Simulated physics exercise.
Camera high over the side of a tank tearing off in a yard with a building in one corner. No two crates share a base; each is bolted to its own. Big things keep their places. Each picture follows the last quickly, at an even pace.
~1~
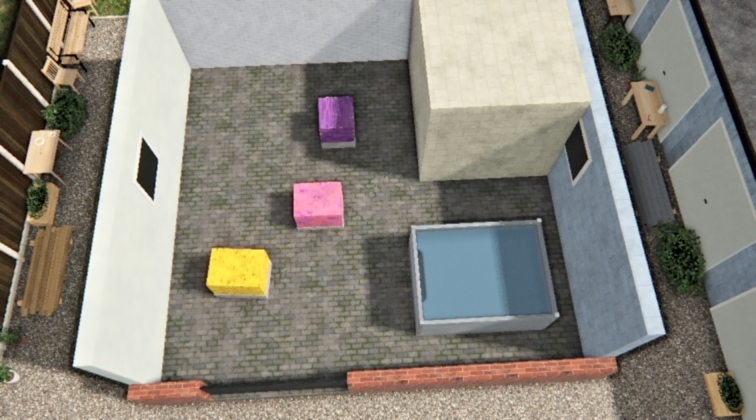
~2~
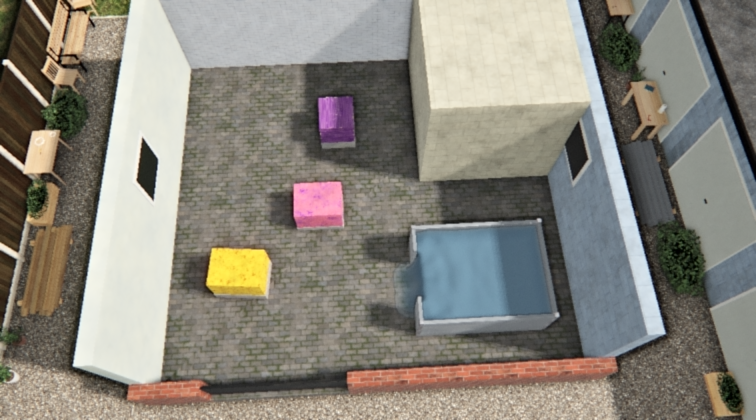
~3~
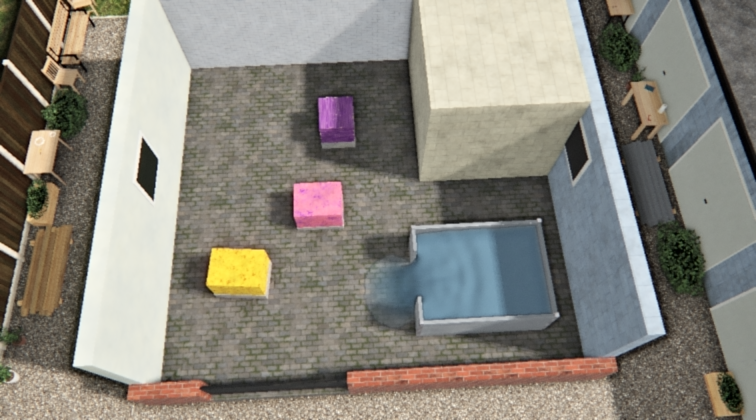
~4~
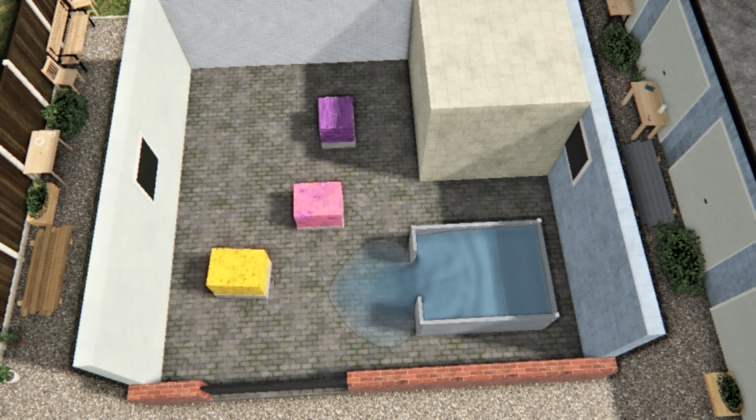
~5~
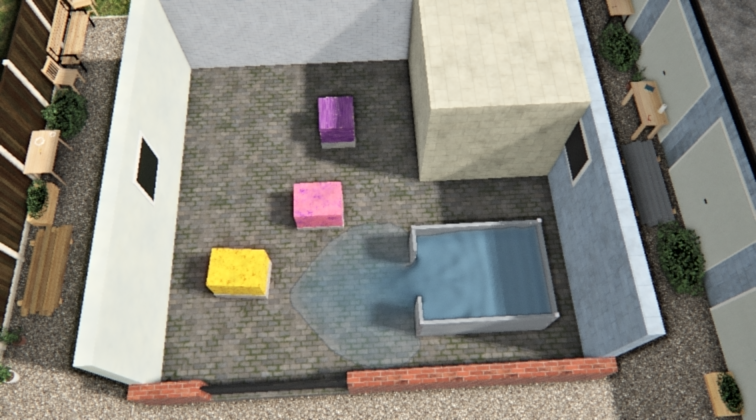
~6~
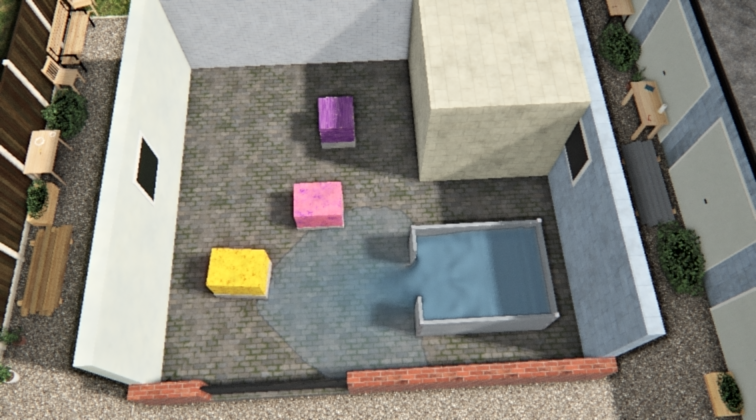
In a walled yard, water pours from a tank and spreads left across the paving.
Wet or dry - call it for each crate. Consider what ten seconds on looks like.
Calls: Purple crate - dry; pink crate - wet; yellow crate - wet.
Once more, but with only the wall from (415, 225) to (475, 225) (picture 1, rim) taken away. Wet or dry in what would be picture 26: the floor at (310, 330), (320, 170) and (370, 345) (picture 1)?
Those three come out moisture-free, soaked and moisture-free, one after another.
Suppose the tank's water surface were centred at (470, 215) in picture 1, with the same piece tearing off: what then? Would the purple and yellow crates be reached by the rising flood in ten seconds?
The purple one is flooded and the yellow one is flooded.
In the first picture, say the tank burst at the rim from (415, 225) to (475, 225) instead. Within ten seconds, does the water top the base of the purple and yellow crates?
As it turns out, the purple crate gets overtopped, and the yellow crate is left untouched.
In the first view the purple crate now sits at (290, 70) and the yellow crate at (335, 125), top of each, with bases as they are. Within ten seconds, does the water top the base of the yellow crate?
The yellow crate is left dry.
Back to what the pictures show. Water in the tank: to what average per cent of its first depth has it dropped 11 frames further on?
About 56 %.
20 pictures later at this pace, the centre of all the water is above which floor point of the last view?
I'd put it at around (340, 273).
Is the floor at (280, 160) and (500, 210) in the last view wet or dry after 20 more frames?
Swamped; unflooded.
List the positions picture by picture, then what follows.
Still water in the tank at (482, 271), in the first frame.
Water pours out at (417, 285) and has run to (407, 314), in the second frame.
The front is at (370, 303), out from the gap at (417, 285), in the third frame.
The front is at (334, 298), out from the gap at (417, 285), in the fourth frame.
The front is at (296, 300), out from the gap at (416, 285), in the fifth frame.
Water pours out at (417, 285) and has run to (263, 308), in the sixth frame.
A moment on, water covers 35 % of the floor; the purple crate water round its plinth, the pink crate water round its plinth, the yellow crate water round its plinth.
Next, water covers 45 % of the floor; the purple crate water round its plinth, the pink crate water round its plinth, the yellow crate water round its plinth.
Then, water covers 55 % of the floor; the purple crate water round its plinth, the pink crate water round its plinth, the yellow crate water round its plinth.
Later, water covers 75 % of the floor; the purple crate water round its plinth, the pink crate water round its plinth, the yellow crate water round its plinth.
In the end, water covers 95 % of the floor; the purple crate stayed above the water, the pink crate was topped, the yellow crate was topped.
